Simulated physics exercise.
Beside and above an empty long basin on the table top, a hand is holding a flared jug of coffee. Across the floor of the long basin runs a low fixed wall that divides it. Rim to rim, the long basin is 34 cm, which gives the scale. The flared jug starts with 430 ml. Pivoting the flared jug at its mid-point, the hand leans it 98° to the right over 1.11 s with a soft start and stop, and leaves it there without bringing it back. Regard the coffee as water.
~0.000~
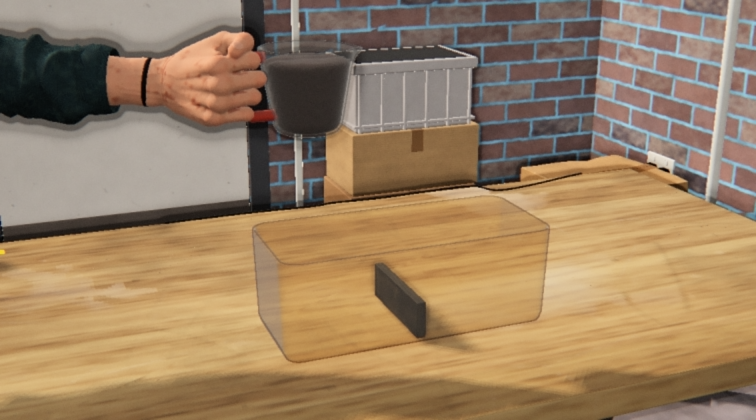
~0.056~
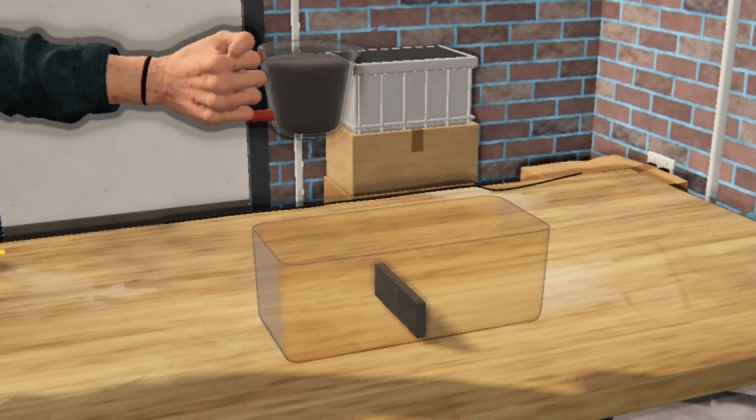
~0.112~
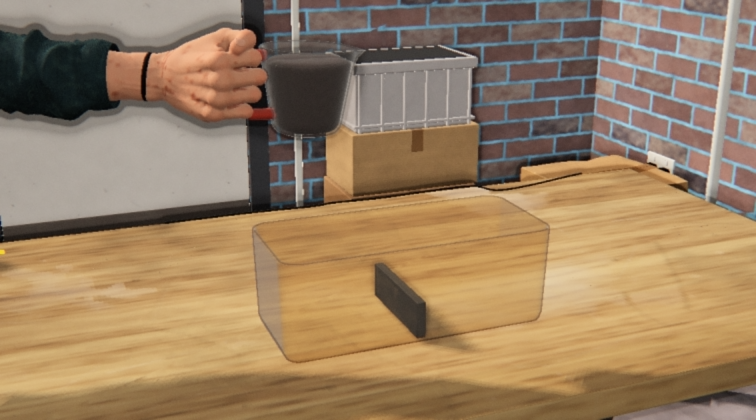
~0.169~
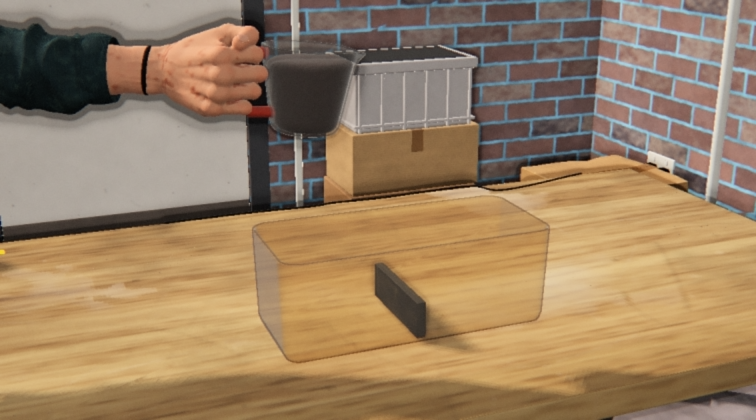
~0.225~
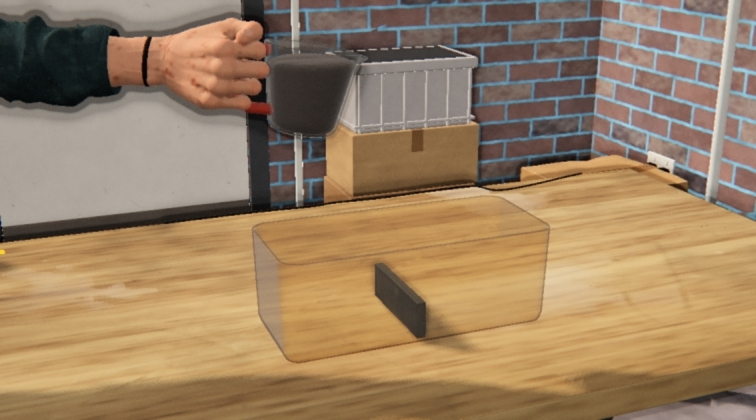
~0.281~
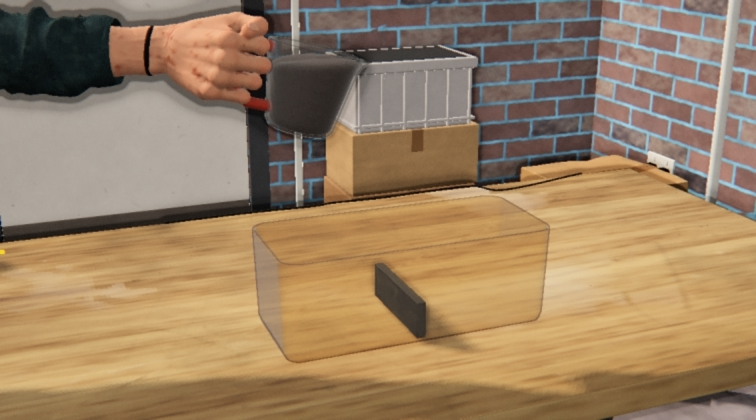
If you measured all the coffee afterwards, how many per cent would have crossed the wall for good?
Around 82 per cent would have crossed.
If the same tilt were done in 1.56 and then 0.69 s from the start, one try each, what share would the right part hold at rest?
First 80, then 85 per cent.
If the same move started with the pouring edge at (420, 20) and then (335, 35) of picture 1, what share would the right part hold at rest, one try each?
Near 95 in a hundred on the first go and near 45 in a hundred on the second.
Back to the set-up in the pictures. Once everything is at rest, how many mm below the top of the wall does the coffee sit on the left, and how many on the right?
The left comes to roughly 44 mm and the right to roughly 30 mm.
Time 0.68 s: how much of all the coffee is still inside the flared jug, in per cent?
66 %.
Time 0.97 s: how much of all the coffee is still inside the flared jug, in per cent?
Near 14 in a hundred.
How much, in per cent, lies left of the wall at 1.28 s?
Near 14 in a hundred.
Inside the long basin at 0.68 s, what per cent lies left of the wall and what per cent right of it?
About 0 left, 8 right.
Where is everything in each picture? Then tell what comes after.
In the first frame, it leans 0°; its right rim is at (362, 46); the coffee meets the walls at (263, 62) and (346, 57); the long basin's rim runs from (265, 246) to (524, 212); the wall's top is at (399, 283).
In the second frame, it leans 1°; its right rim is at (362, 47); the coffee meets the walls at (264, 62) and (346, 57).
In the third frame, it leans 2°; its right rim is at (363, 49); the coffee meets the walls at (265, 61) and (348, 58).
In the fourth frame, it leans 6°; its right rim is at (365, 52); the coffee meets the walls at (267, 62) and (350, 59).
In the fifth frame, it leans 10°; its right rim is at (367, 56); the coffee meets the walls at (268, 63) and (353, 59).
In the sixth frame, it leans 15°; its right rim is at (369, 62); the coffee meets the walls at (270, 64) and (357, 60).
After 0.68 s the tilt is 66° and 66 per cent is still to pour, 0 is left of the wall and 8 right of it.
After 0.97 s the tilt is 94° and 14 per cent is still to pour, 2 is left of the wall and 62 right of it.
After 1.28 s the tilt is 98° and 1 per cent is still to pour, 15 is left of the wall and 82 right of it.
After 1.61 s the tilt is 98° and 0 per cent is still to pour, 16 is left of the wall and 82 right of it.
In the end 16 per cent lies left of the wall, 82 right of it and 2 outside.
